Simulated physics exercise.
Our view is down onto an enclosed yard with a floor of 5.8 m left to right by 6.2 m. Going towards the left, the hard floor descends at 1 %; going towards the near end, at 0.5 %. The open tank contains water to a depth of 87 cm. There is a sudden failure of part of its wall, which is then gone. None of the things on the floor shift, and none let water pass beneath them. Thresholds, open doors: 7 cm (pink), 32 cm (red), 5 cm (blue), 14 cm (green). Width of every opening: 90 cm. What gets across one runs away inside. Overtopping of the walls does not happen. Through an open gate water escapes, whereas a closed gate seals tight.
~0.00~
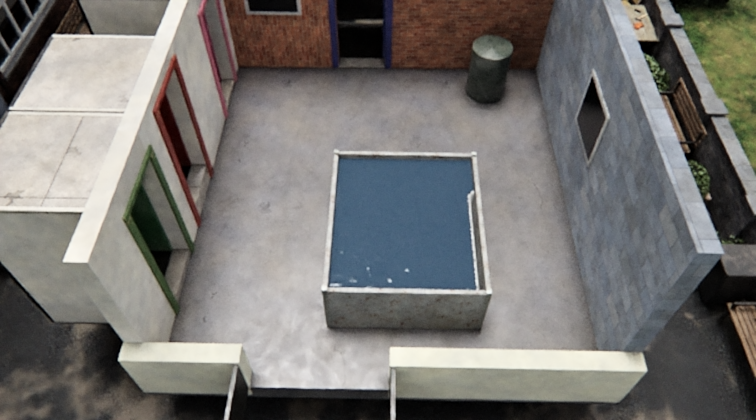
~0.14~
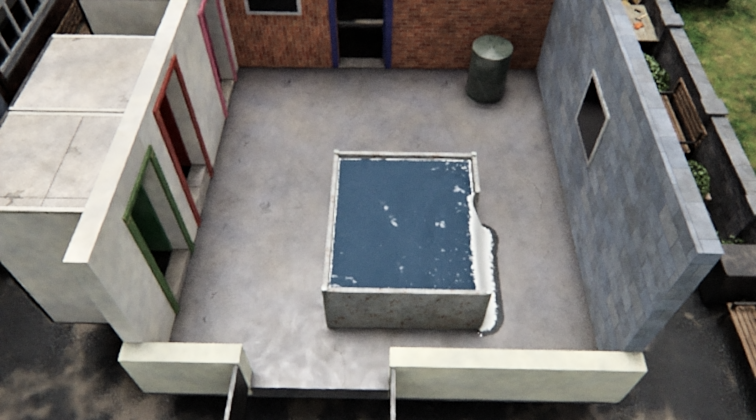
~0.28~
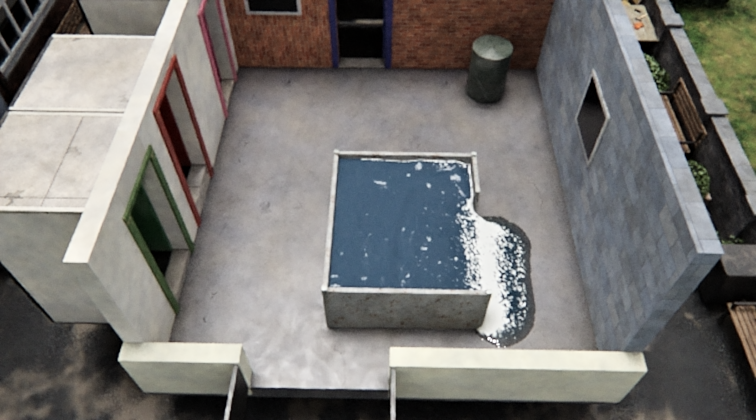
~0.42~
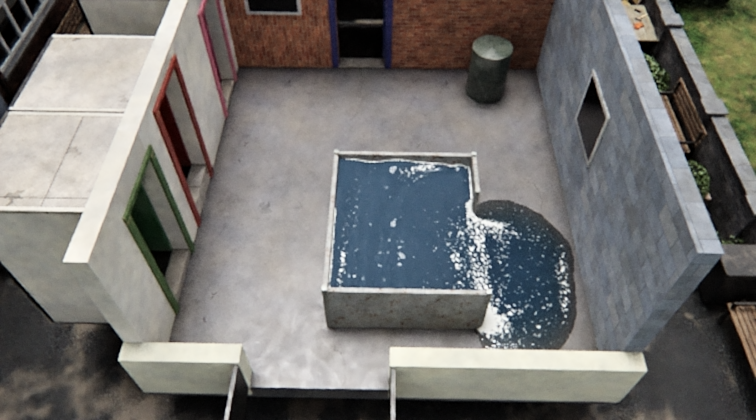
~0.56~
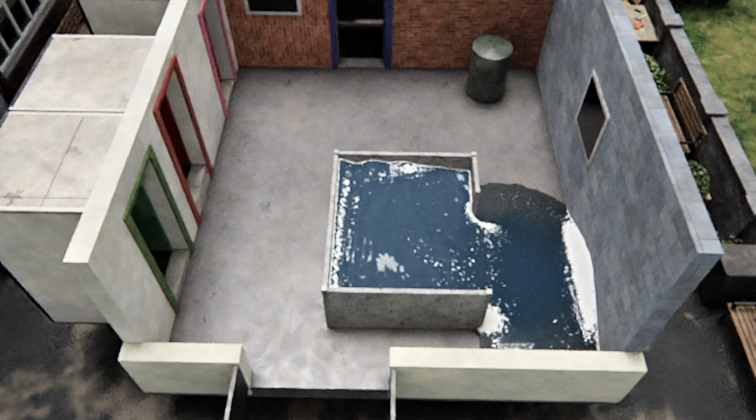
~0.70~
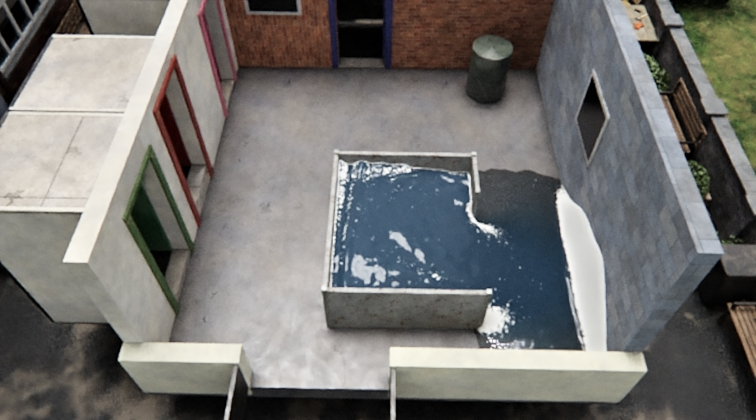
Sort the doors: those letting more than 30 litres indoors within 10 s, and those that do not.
The pink door is among those letting more in; the red door is among those that do not; the blue door is among those letting more in; the green door is among those that do not.
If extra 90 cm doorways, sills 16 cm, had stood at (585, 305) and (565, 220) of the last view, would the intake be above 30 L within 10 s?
So the first one exceeds it, while the second one exceeds it.
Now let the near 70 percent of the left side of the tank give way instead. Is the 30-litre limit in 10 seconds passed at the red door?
So, red door: Within bounds.
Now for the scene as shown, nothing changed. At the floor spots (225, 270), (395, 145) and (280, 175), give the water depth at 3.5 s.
Close to 3, 2 and 0 centimetres.
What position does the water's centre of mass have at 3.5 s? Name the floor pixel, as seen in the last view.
About (447, 233).
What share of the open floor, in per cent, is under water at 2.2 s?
Wet share: About 40 %.
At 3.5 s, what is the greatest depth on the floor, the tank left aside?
I'd put it at close to 38 cm.
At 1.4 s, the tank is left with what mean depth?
50 cm.
After 1.4 s water covers 20 % of the floor and is deepest (80 cm) near (602, 375); pink door not reached, red door not reached, blue door not reached, green door not reached.
After 2.2 s water covers 40 % of the floor and is deepest (57 cm) near (602, 375); pink door not reached, red door not reached, blue door not reached, green door not reached.
After 3.5 s water covers 65 % of the floor and is deepest (38 cm) near (166, 355); pink door not reached, red door not reached, blue door 12 cm at the sill, 4 L in, green door 15 cm at the sill, 1 L in.
After 6.0 s water covers 95 % of the floor and is deepest (24 cm) near (247, 75); pink door 22 cm at the sill, 116 L in, red door 5 cm at the sill, 0 L in, blue door 10 cm at the sill, 61 L in, green door 9 cm at the sill, 4 L in.
After 10.0 s water covers 100 % of the floor and is deepest (16 cm) near (233, 94); pink door 15 cm at the sill, 329 L in, red door 6 cm at the sill, 0 L in, blue door 8 cm at the sill, 83 L in, green door 14 cm at the sill, 4 L in.
